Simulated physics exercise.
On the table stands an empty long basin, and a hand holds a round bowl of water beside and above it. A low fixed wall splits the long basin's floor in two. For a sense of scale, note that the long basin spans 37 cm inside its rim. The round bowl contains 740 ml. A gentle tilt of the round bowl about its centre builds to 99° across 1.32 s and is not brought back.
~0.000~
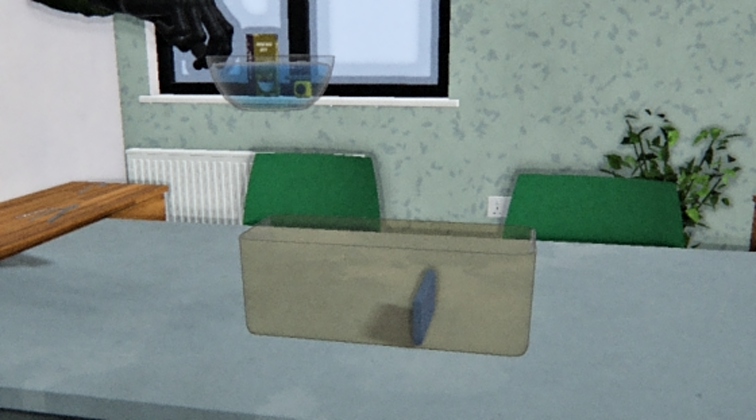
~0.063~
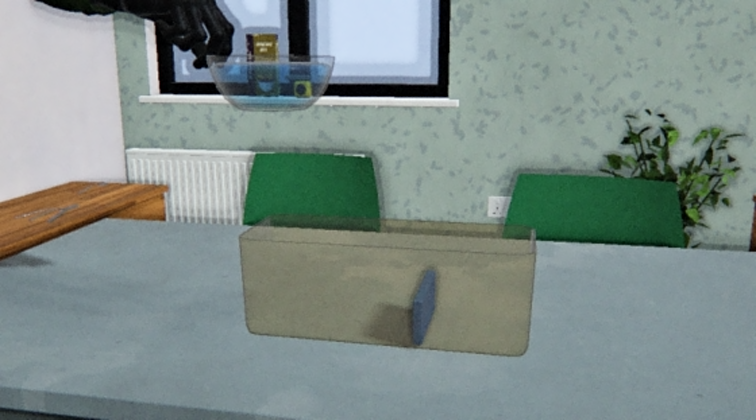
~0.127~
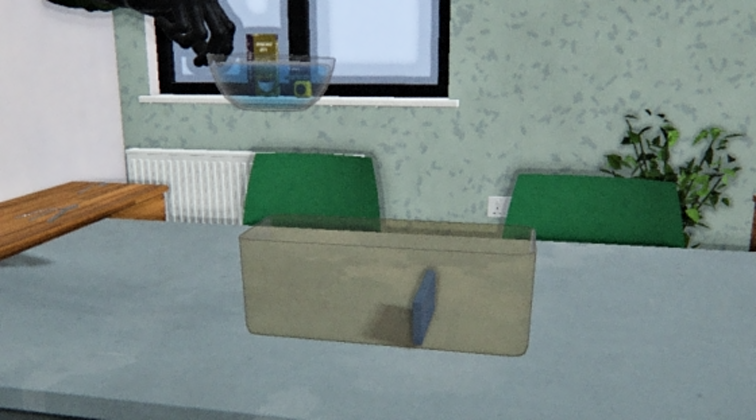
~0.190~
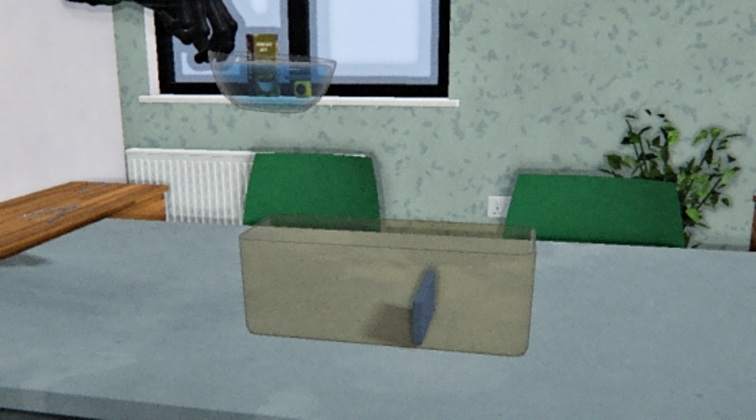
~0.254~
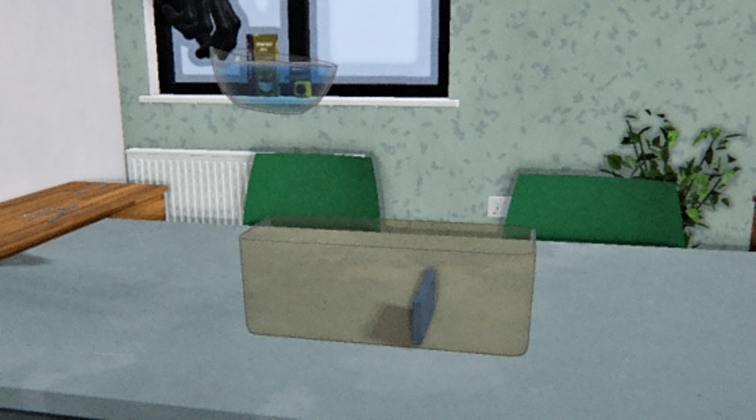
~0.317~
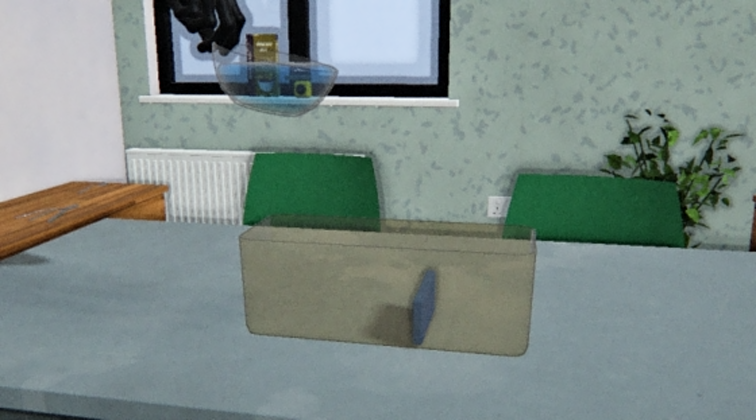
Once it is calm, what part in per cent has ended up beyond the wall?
About 2 per cent ends up there.
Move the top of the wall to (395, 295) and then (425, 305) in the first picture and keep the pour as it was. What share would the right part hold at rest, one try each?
One try each: Around 55 percent and then around 15 percent.
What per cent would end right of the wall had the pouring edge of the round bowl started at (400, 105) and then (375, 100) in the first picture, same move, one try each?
The first try gives 80 percent and the second 60 percent.
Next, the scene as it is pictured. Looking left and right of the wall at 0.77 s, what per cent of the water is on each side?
About 24 left, 0 right.
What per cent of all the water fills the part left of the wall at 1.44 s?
Roughly 96 per cent.
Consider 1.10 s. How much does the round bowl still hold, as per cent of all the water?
About 2 per cent.
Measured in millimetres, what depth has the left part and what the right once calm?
Left part: About 24 mm; right part: About 0 mm.
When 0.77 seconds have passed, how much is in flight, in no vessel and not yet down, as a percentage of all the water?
Share: Roughly 40 per cent.
After 0.77 s the tilt is 62° and 36 per cent is still to pour, 24 is left of the wall and 0 right of it.
After 1.10 s the tilt is 92° and 2 per cent is still to pour, 89 is left of the wall and 1 right of it.
After 1.44 s the tilt is 99° and 0 per cent is still to pour, 97 is left of the wall and 2 right of it.
After 1.82 s the tilt is 99° and 0 per cent is still to pour, 97 is left of the wall and 2 right of it.
In the end 97 per cent lies left of the wall, 2 right of it and 2 outside.
